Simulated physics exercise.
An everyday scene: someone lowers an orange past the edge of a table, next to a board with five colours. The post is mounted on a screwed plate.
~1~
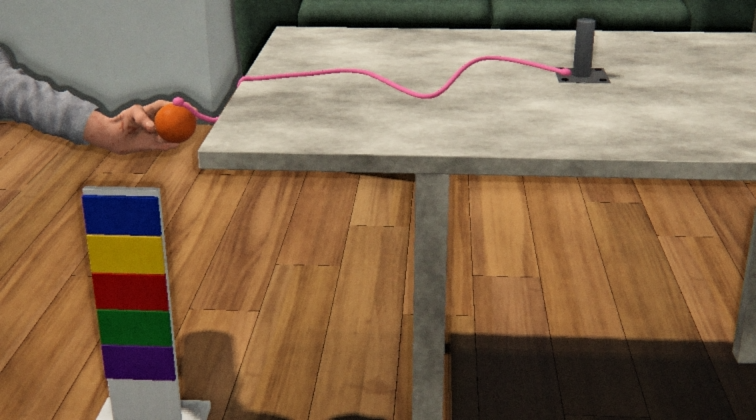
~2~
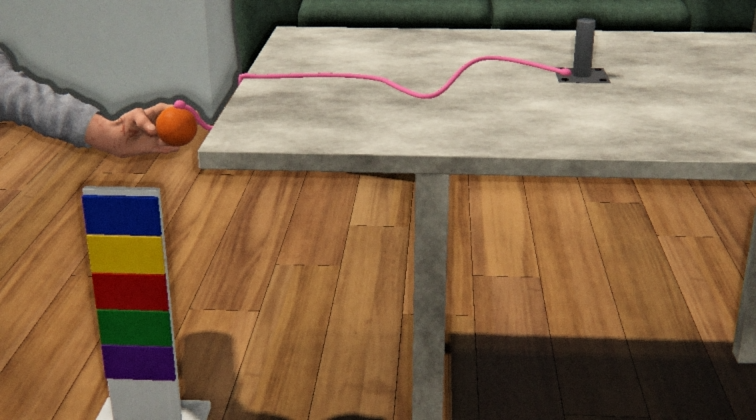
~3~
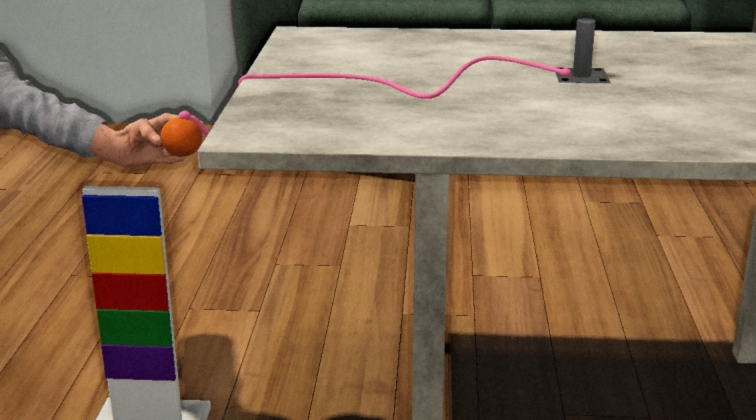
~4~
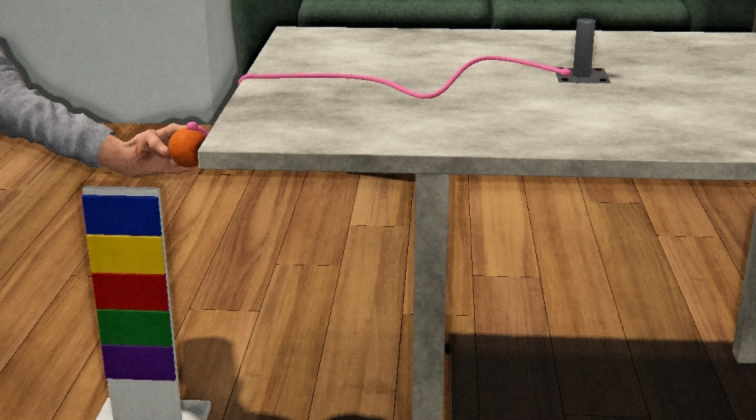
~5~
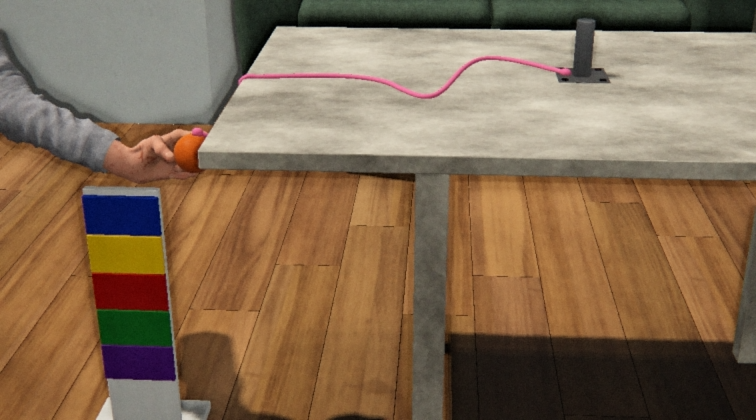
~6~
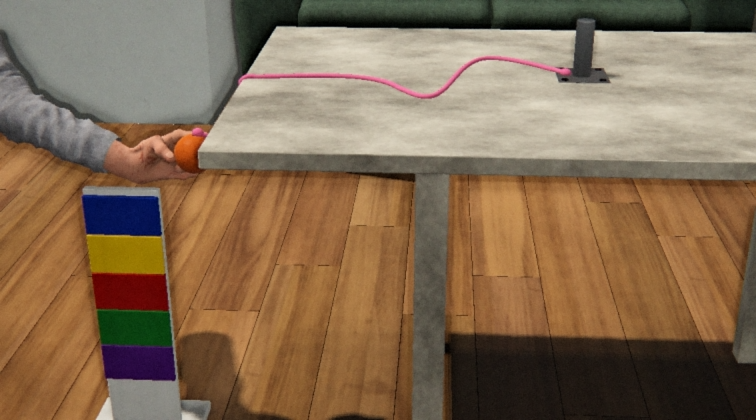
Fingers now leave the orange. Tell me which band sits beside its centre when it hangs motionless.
The green one sits beside it.
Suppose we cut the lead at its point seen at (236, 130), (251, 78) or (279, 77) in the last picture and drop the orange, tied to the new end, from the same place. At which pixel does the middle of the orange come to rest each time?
First try near (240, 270), second near (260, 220), third near (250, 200).
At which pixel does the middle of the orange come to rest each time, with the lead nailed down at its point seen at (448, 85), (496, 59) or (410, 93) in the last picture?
Approximately (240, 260), (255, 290) and (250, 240), respectively.
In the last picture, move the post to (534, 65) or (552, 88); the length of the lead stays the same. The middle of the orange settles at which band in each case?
The first case gives purple, the second gives purple.
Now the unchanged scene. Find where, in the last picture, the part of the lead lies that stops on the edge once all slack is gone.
(374, 80).
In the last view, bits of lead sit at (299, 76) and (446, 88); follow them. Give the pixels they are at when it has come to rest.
(253, 151), then (352, 73).
Early on, orange near (268, 283); level with red.
Midway, orange near (250, 298); level with green.
Finally, orange near (263, 308); level with green. At green.
